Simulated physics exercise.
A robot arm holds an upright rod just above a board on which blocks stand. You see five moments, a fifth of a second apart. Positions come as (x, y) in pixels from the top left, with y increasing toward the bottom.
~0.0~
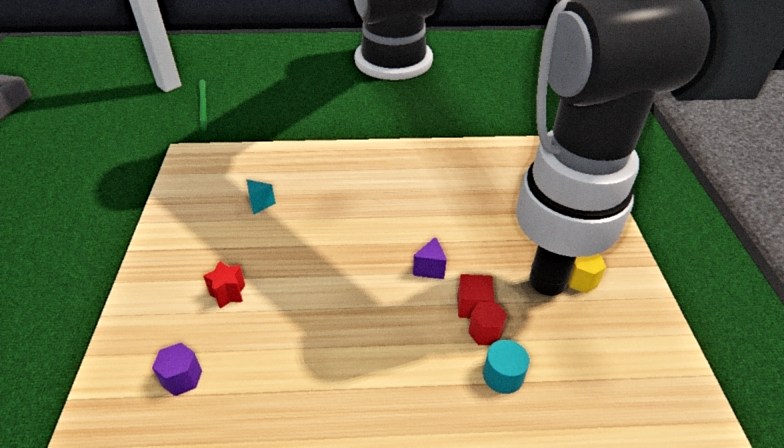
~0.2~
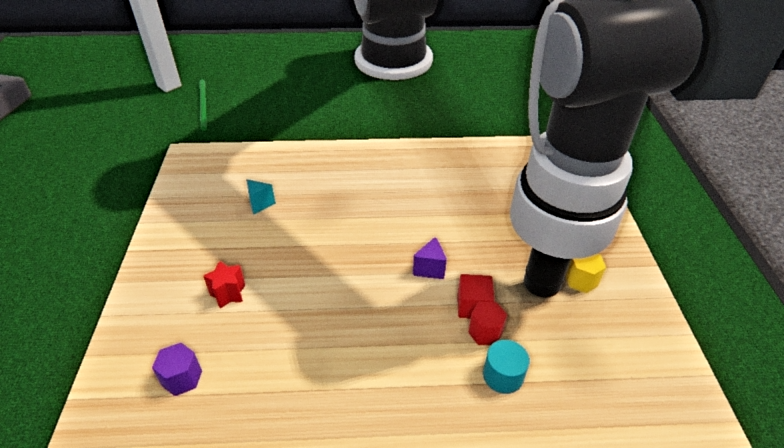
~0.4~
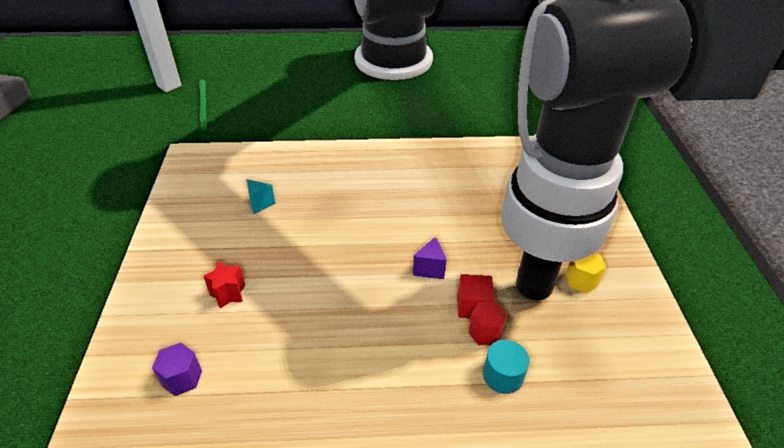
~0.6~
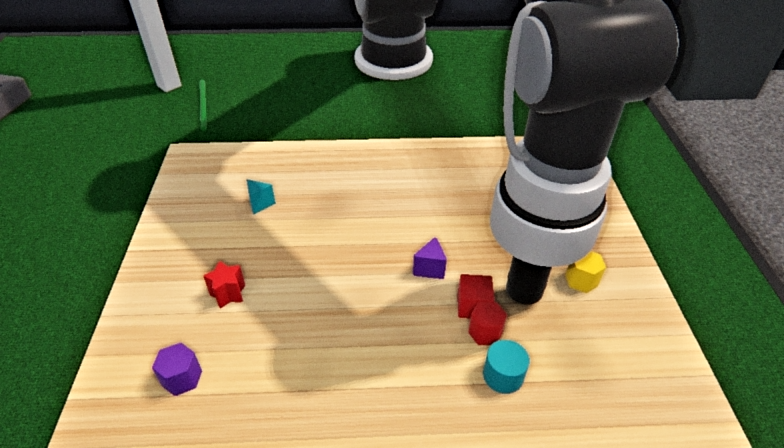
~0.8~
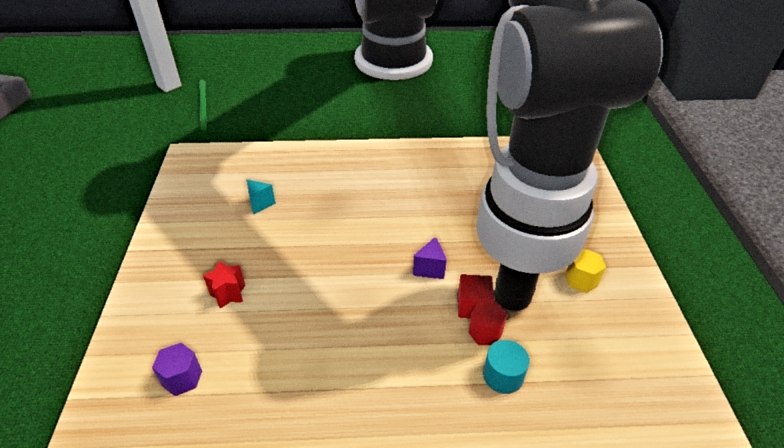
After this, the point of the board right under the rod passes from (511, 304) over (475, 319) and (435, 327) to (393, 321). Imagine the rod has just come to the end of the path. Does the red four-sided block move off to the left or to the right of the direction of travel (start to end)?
The shift is to the right of that direction.
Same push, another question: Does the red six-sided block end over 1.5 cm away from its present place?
Yes, that is how it ends up.
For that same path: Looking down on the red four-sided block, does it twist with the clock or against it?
Clockwise rotation.
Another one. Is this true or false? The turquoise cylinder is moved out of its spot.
Answer: False.
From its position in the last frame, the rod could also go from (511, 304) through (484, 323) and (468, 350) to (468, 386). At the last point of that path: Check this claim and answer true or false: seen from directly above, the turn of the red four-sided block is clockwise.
It is true.
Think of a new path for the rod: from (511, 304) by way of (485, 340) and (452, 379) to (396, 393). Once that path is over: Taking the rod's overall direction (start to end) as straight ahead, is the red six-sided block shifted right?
Going by the path, no.
What follows on the original path. One third of the way, rod at (476, 312); red four-sided block at (443, 289), turned 25° clockwise; red six-sided block at (477, 329), turned 55° anticlockwise.
Two thirds of the way, rod at (435, 320); red four-sided block at (417, 283), turned 65° clockwise; red six-sided block at (473, 336), turned 75° anticlockwise.
At the end, rod at (393, 314); red four-sided block at (407, 275), turned 90° clockwise; red six-sided block at (473, 336), turned 75° anticlockwise; turquoise cylinder still.
